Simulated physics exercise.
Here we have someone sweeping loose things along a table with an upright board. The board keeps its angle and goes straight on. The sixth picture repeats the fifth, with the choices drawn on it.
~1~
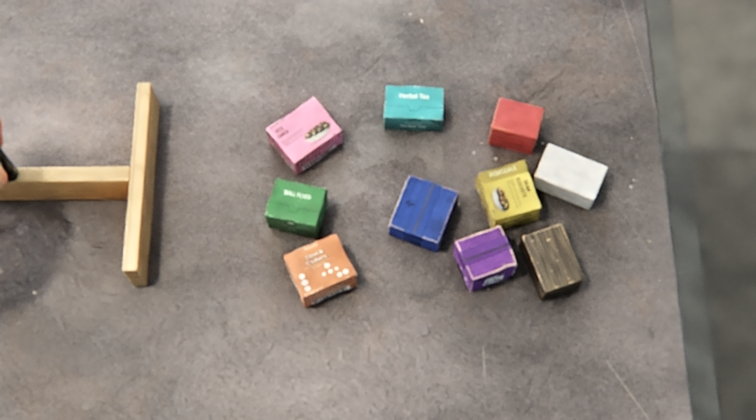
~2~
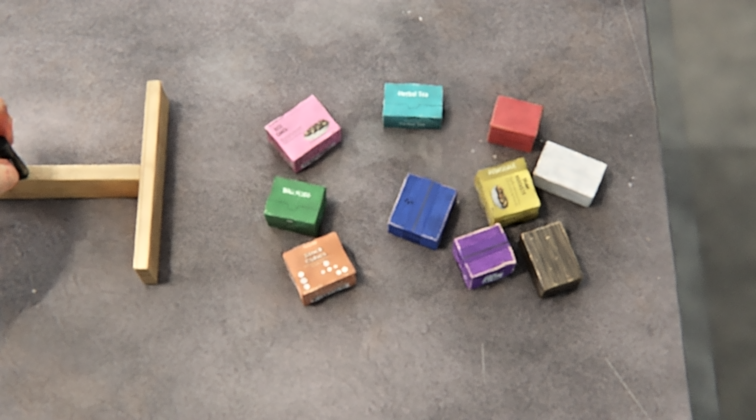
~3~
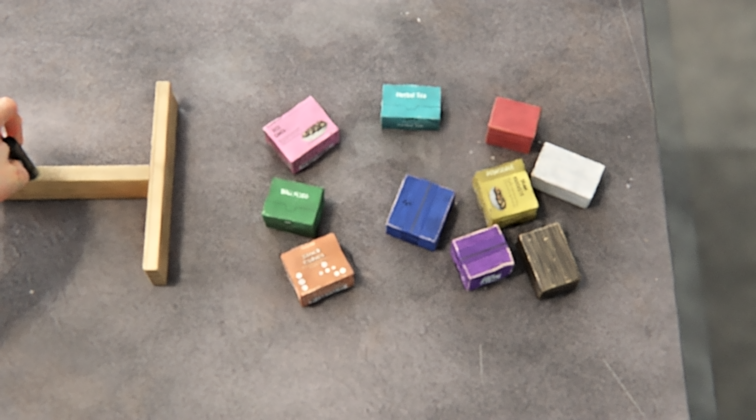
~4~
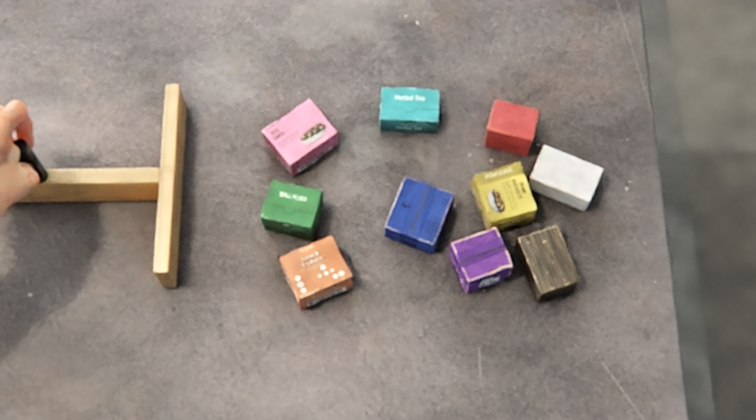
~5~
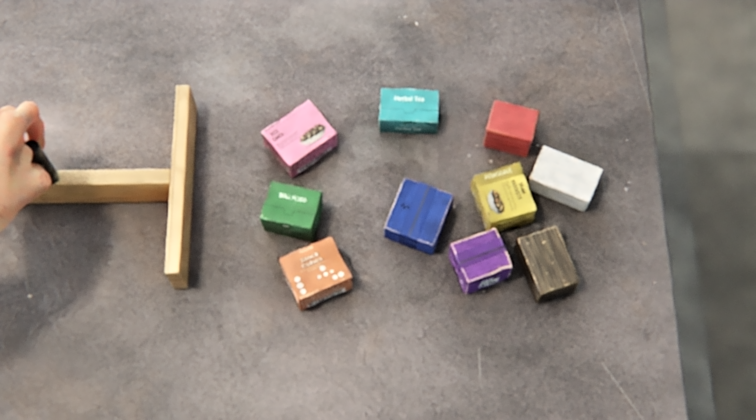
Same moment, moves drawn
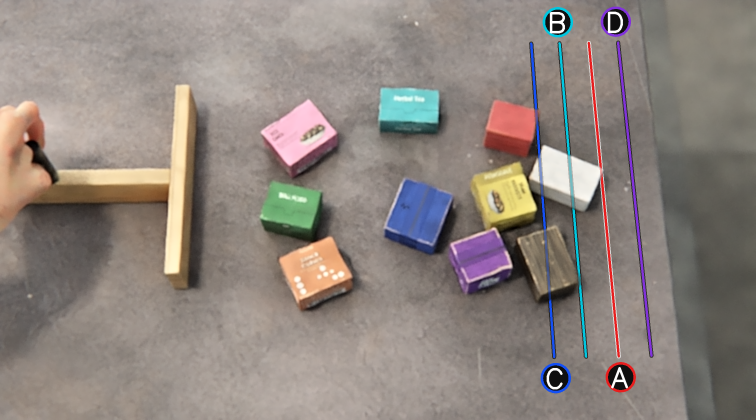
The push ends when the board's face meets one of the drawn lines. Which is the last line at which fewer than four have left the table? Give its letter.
Up to line B.
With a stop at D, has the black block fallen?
By then, yes.
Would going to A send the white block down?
Yes.
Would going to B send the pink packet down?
By then, no.
On the marked copy, A at (603, 191); B at (572, 191); C at (542, 191); D at (634, 190).
Following B. Soon after the start, board (319, 174); turquoise packet (419, 109); orange packet (358, 286).
Later, board (462, 173); white block (650, 170); yellow packet (598, 197).
In the end, board (574, 171); yellow packet over the edge; white block over the edge; two fallen.
As for the rest, A drops four; C is within the limit but short; D drops five.
